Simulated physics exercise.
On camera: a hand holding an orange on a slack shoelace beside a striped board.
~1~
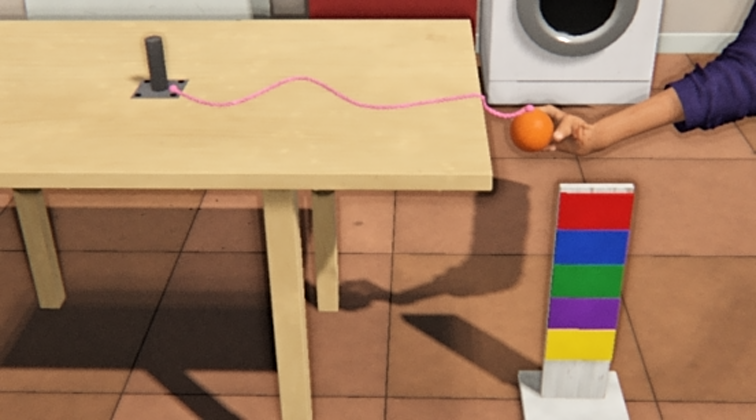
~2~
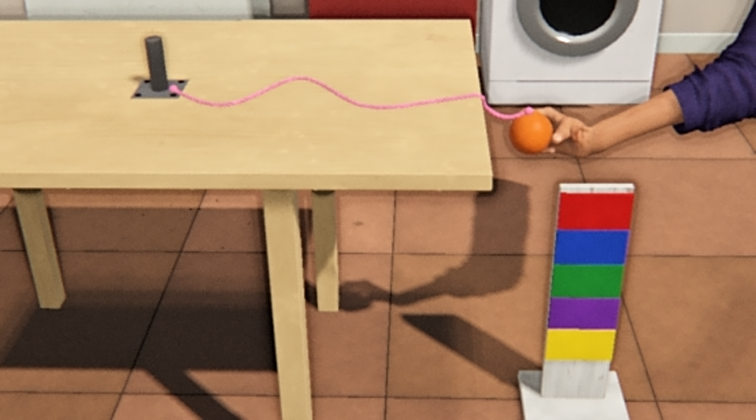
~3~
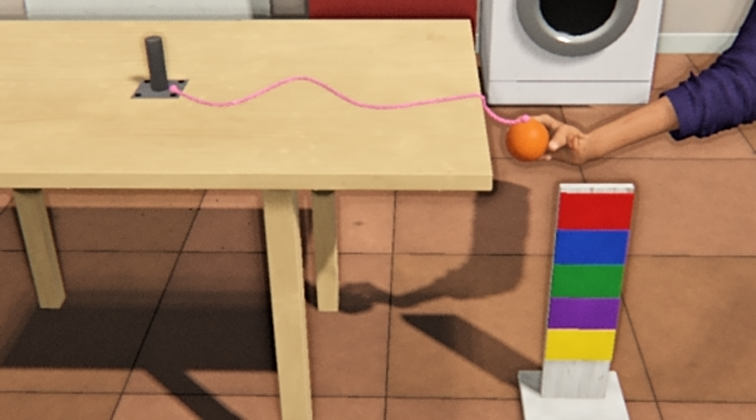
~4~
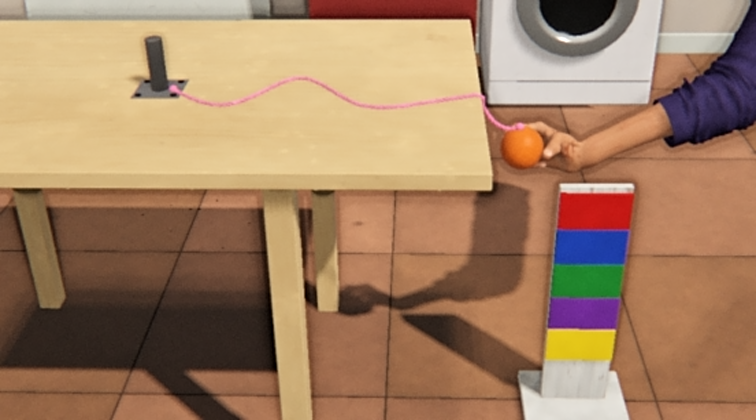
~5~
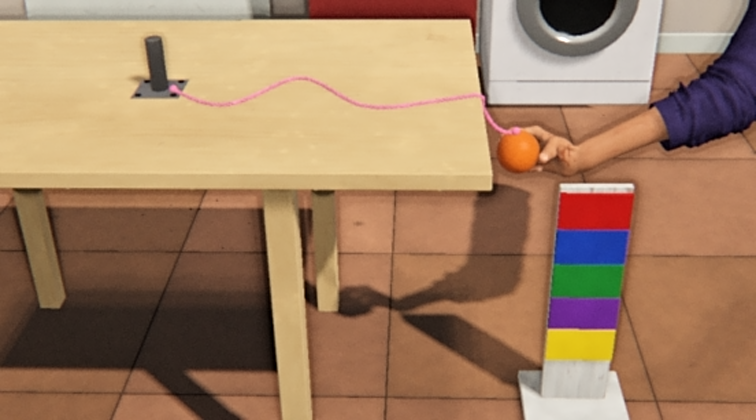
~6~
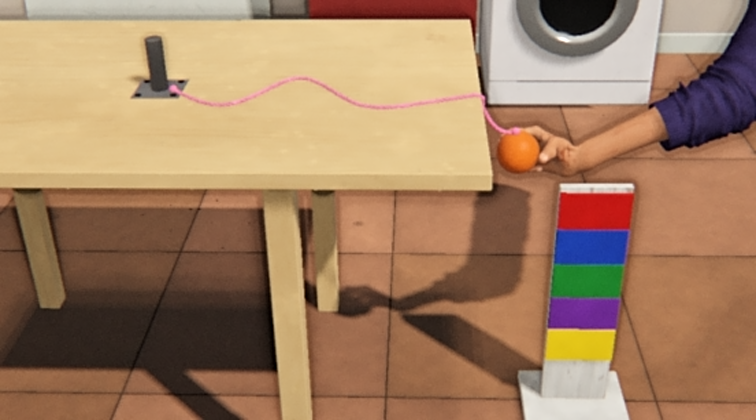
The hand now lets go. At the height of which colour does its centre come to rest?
At blue.
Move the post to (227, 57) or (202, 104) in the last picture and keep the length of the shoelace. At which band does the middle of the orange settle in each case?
One after the other, green; green.
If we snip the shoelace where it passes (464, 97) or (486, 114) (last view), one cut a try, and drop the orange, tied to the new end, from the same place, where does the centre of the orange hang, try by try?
The places are (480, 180) and (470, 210).
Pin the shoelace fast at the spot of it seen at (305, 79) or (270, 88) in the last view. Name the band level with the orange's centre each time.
One after the other, red; red.
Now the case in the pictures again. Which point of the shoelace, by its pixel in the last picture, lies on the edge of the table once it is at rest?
It lies at about (404, 106).
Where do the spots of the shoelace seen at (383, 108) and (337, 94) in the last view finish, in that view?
Near (465, 93) and (404, 92).
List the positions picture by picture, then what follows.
Orange (531, 130); red (595, 213); blue (591, 249); green (587, 282); purple (584, 315); yellow (580, 346), in the first picture.
Orange (531, 133); shoelace through (194, 99) (261, 93) (323, 86) (377, 107) (456, 98), in the second picture.
Orange (527, 140), in the third picture.
Orange (522, 148); shoelace through (194, 99) (261, 93) (323, 86) (377, 107) (456, 98), in the fourth picture.
Orange (518, 152), in the fifth picture.
Orange (518, 152); shoelace through (194, 99) (261, 93) (323, 86) (377, 107) (456, 98), in the sixth picture.
Soon after, orange near (472, 228); level with blue.
Then, orange near (486, 244); level with blue.
At rest, orange near (480, 243); level with blue. Its centre hangs level with the blue band.
